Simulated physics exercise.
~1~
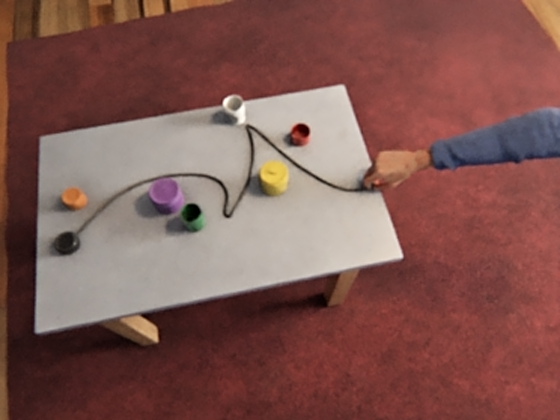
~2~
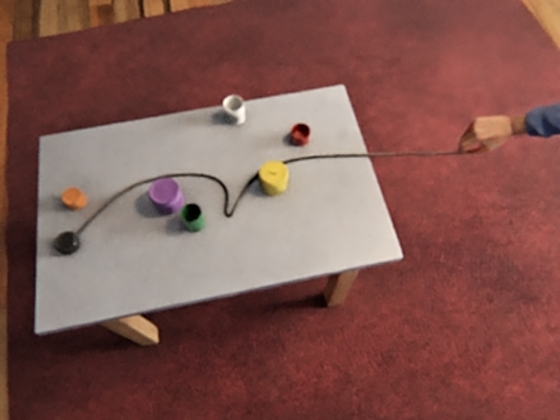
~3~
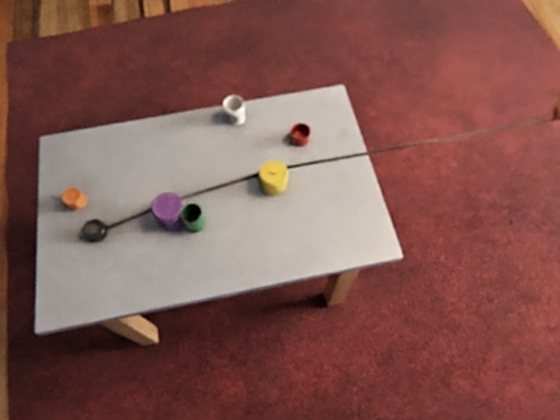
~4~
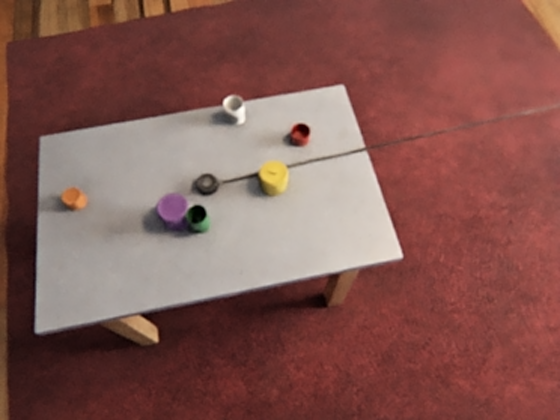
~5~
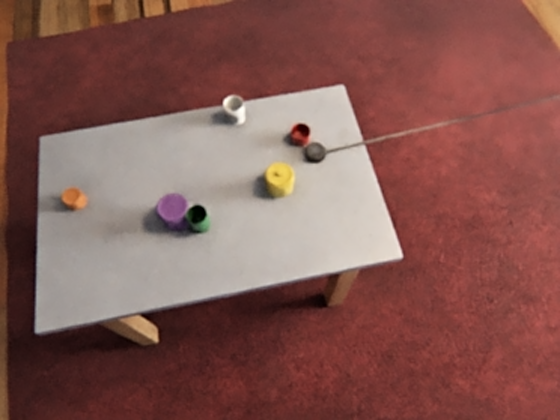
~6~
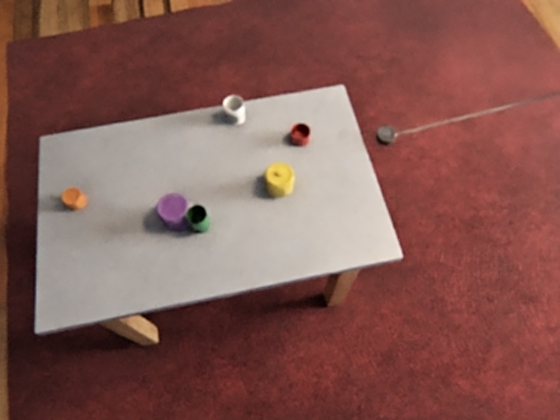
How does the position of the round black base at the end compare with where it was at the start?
At the start the black base sits near the left edge of the table, just below the orange tub. By the end it has been drawn all the way across and is off the tabletop, just beyond the right edge and higher up in the view.
